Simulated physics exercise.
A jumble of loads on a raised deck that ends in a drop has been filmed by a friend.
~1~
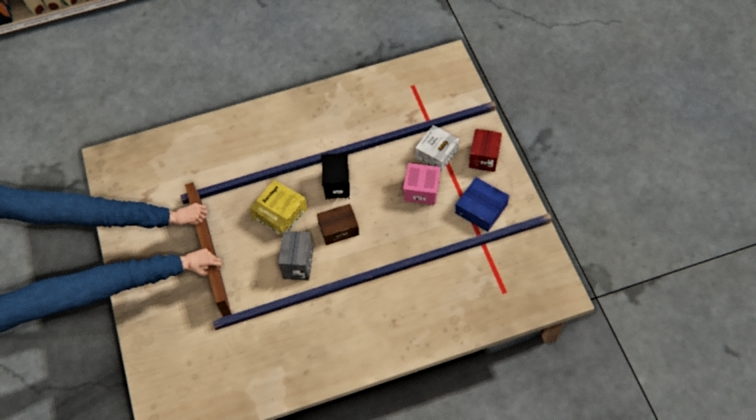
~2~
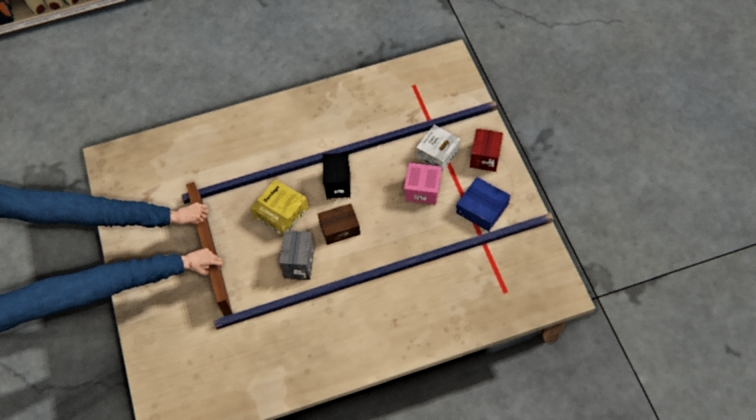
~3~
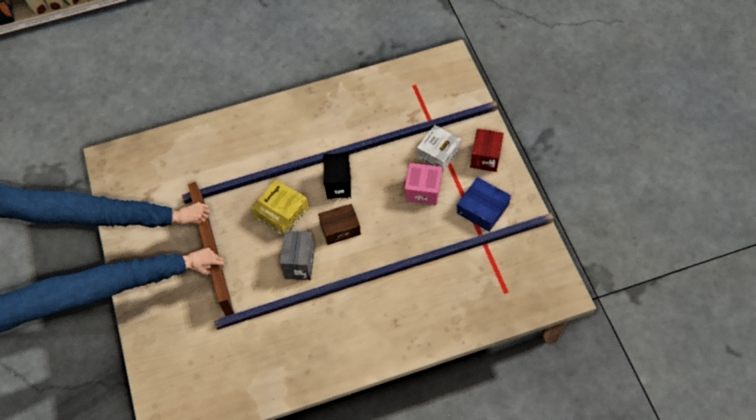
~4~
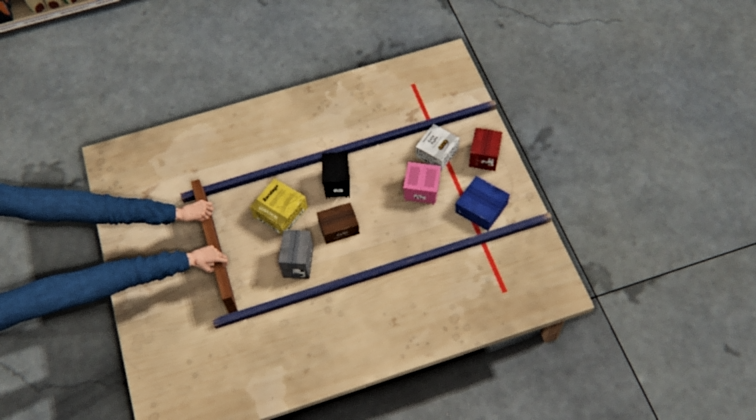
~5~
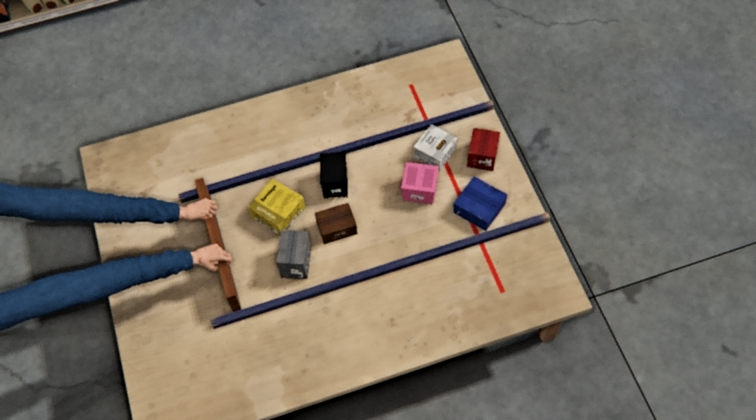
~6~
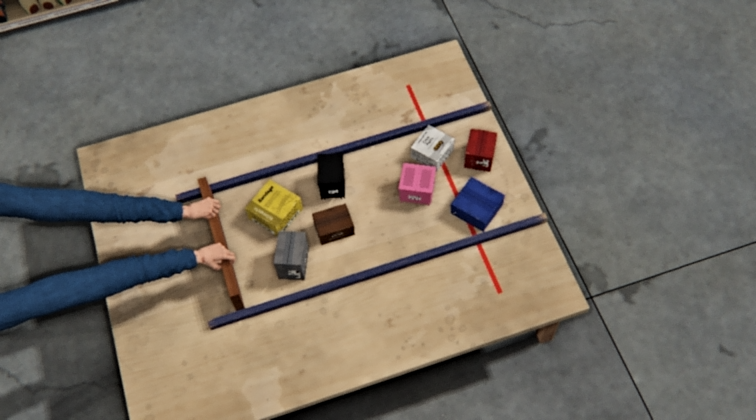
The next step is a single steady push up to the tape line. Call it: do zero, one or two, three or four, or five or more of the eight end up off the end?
One or two end up off it.
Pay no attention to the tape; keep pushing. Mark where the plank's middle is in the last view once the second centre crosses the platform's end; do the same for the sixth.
It sits around (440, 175) and after that around (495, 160).
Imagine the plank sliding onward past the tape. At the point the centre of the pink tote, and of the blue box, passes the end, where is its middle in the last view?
I reckon its middle sits around (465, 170) and then around (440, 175).
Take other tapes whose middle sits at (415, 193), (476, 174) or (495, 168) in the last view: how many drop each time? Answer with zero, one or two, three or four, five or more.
Taking them in turn, none; either three or four; more than four.
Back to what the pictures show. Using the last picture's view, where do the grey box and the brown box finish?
Final pixels, roughly: (475, 195) for the first, (500, 184) for the other.
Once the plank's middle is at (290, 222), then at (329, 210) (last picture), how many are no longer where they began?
At first I count 4, and then 4.
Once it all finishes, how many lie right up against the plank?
Number in contact with it: 3.
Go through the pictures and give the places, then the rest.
In the first frame, red parcel (485, 151); blue box (482, 204); white box (437, 149); plank (208, 249); tape (456, 182).
In the second frame, blue box (483, 204); brown box (339, 224).
In the third frame, white box (439, 148); pink tote (423, 185).
In the fourth frame, red parcel (486, 149); grey box (296, 255).
In the fifth frame, blue box (480, 204); black tote (334, 176).
In the sixth frame, red parcel (481, 150); blue box (477, 204); white box (433, 148); plank (221, 243); tape (451, 182).
Soon after, none off yet; red parcel at rest near (481, 150); blue box at rest near (477, 204); white box at rest near (433, 148).
After that, none off yet; red parcel at rest near (481, 150); blue box at rest near (477, 204); white box moving near (433, 146).
In the end, the number that fall off is one or two; gone, blue box and red parcel.
